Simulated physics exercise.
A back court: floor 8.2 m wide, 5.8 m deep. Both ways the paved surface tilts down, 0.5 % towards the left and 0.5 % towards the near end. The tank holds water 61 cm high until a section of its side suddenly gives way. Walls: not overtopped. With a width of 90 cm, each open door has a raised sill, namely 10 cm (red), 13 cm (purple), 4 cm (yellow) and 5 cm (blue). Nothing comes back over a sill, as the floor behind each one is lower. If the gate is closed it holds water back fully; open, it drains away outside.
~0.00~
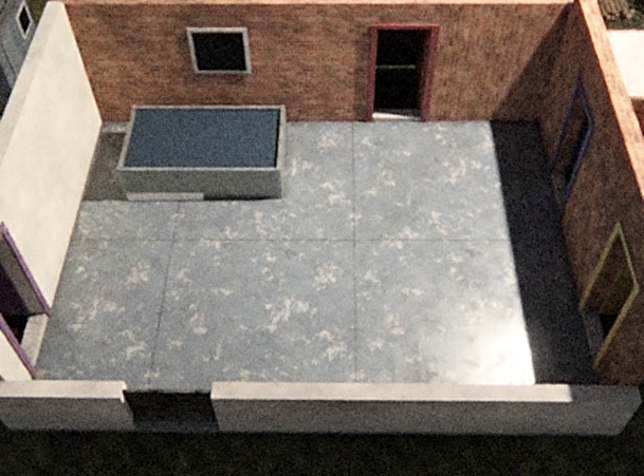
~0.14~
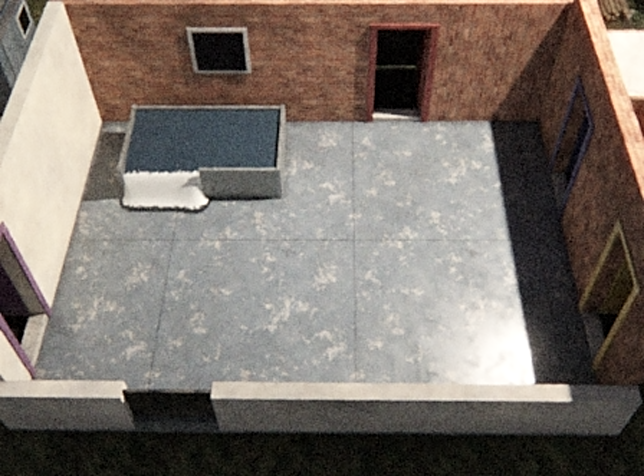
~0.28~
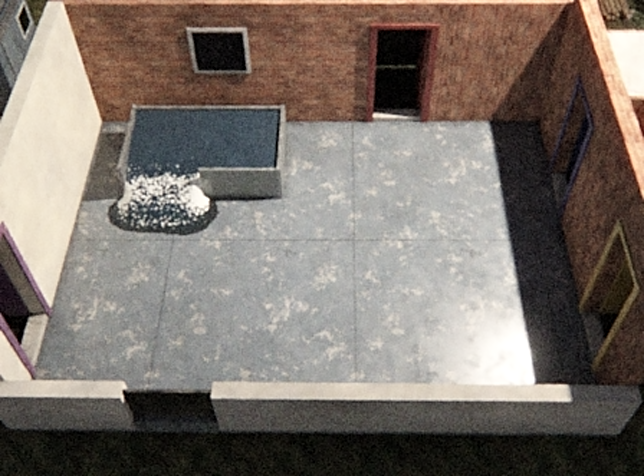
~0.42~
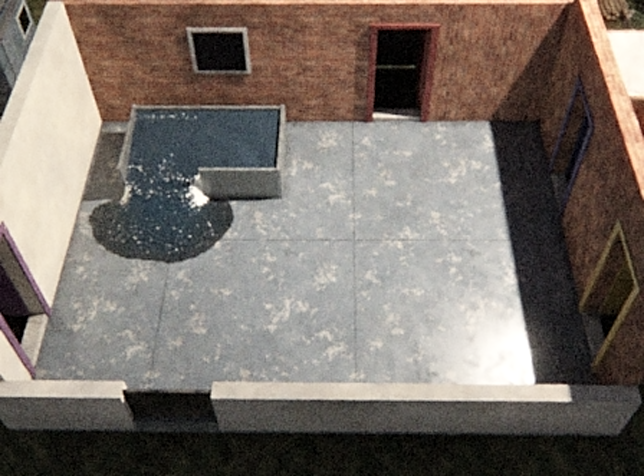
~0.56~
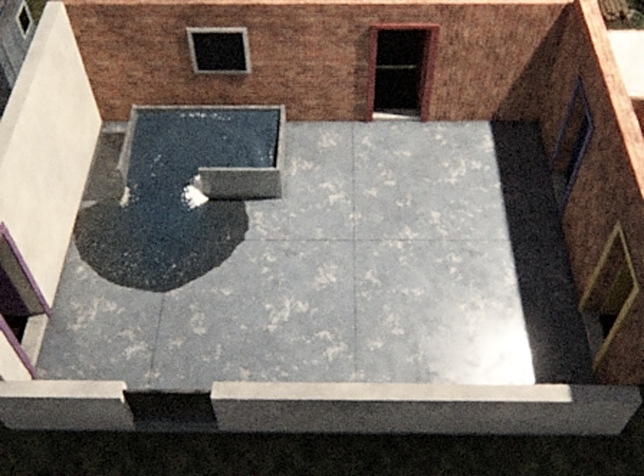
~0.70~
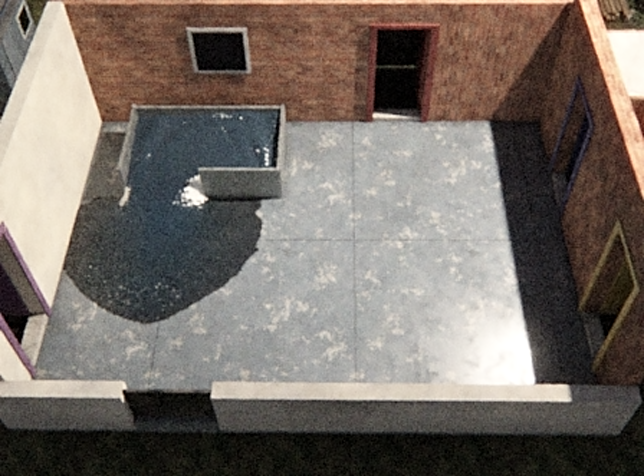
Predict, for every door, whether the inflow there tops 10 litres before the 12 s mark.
Prediction: At the red door it falls short of 10 litres; at the purple door it tops 10 litres; at the yellow door it tops 10 litres; at the blue door it falls short of 10 litres.
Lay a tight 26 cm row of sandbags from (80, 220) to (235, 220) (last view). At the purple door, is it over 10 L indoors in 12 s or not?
Note, purple vs limit: Lower.
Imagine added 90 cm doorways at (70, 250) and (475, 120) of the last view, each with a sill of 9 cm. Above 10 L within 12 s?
Door 1: Higher; door 2: Lower.
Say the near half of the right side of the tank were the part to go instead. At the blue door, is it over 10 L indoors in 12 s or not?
Note: Blue door, beyond the limit.
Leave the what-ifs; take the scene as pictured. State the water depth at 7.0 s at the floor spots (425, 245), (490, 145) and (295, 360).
3, 0 and 6 cm, respectively.
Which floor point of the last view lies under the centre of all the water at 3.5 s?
At about (179, 268).
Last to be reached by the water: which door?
Looks like the red door.
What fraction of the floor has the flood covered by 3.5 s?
Close to 35 in a hundred parts are wet.
After 1.4 s water covers 25 % of the floor and is deepest (34 cm) near (142, 203); red door not reached, purple door 10 cm at the sill, 0 L in, yellow door not reached, blue door not reached.
After 2.2 s water covers 30 % of the floor and is deepest (44 cm) near (38, 405); red door not reached, purple door 15 cm at the sill, 1 L in, yellow door not reached, blue door not reached.
After 3.5 s water covers 35 % of the floor and is deepest (28 cm) near (34, 371); red door not reached, purple door 22 cm at the sill, 23 L in, yellow door not reached, blue door not reached.
After 7.0 s water covers 75 % of the floor and is deepest (14 cm) near (559, 409); red door not reached, purple door 13 cm at the sill, 76 L in, yellow door 13 cm at the sill, 50 L in, blue door 5 cm at the sill, 0 L in.
After 12.0 s water covers 95 % of the floor and is deepest (8 cm) near (585, 409); red door 6 cm at the sill, 0 L in, purple door 7 cm at the sill, 76 L in, yellow door 7 cm at the sill, 124 L in, blue door 3 cm at the sill, 1 L in.
